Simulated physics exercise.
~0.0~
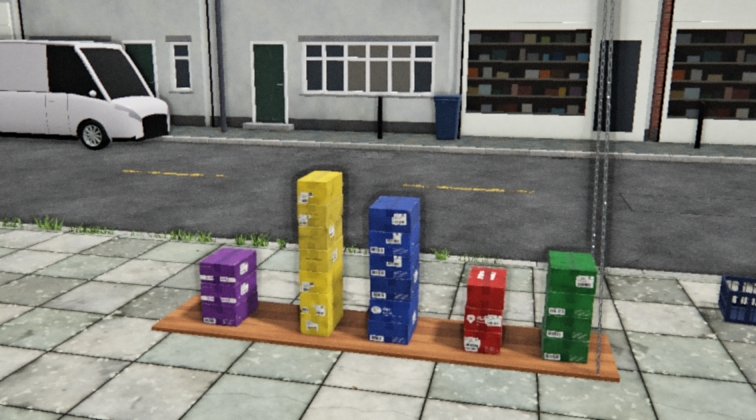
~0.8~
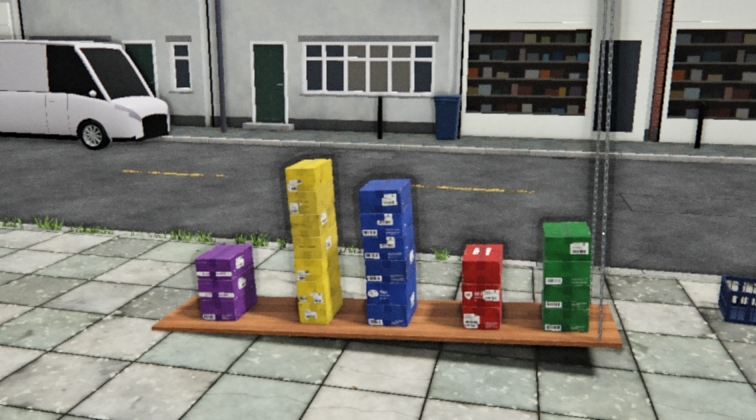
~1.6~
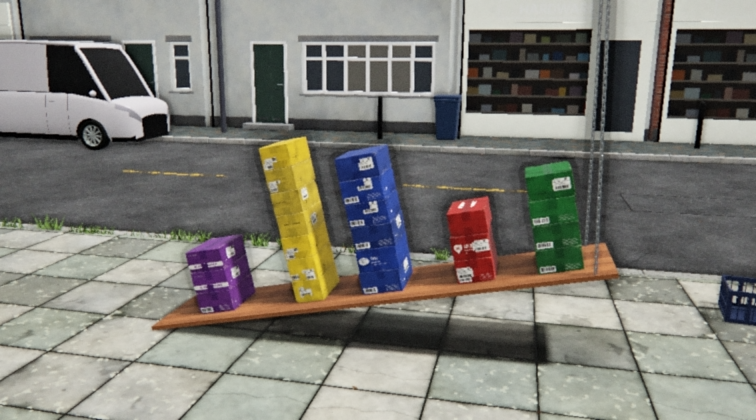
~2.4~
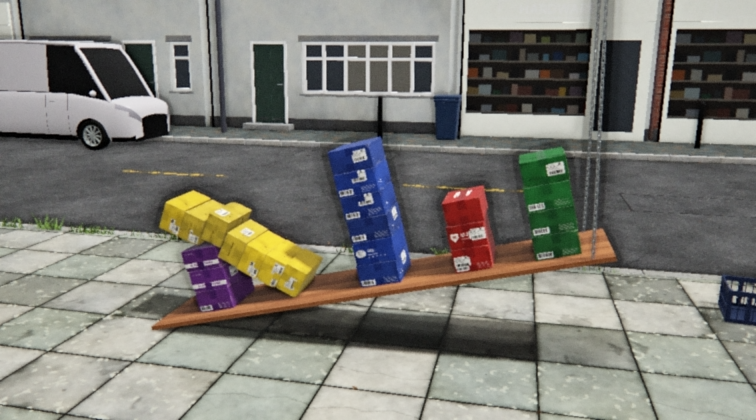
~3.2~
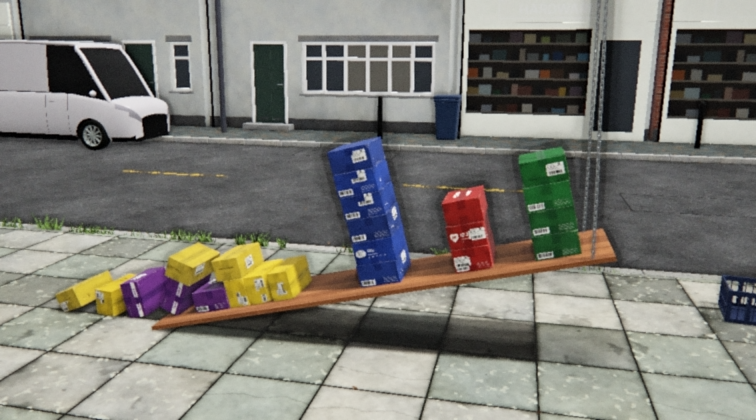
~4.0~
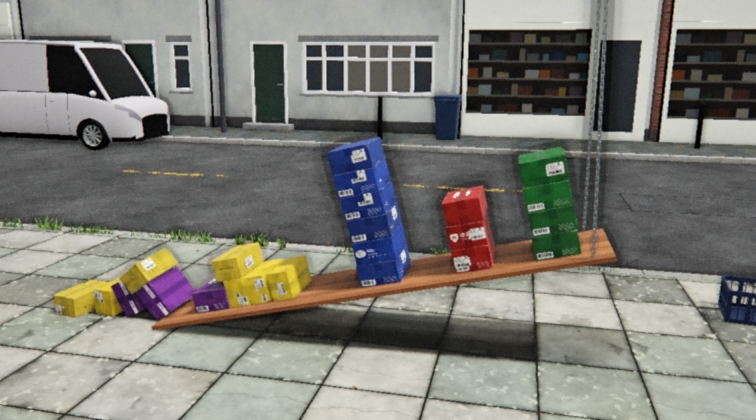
A flat wooden rack on a paved sidewalk, carrying five piles of parcels in purple, yellow, blue, red and green, begins to rise at its right end. As the slope steepens, all the piles lean left with it. The tall yellow pile then topples left onto the short purple one beside it. Yellow and purple parcels tumble together, some spilling off the low end onto the paving. The rack stops tilting, and a few parcels shift slightly before settling in a heap. The blue, red and green piles remain stacked, leaning with the deck.
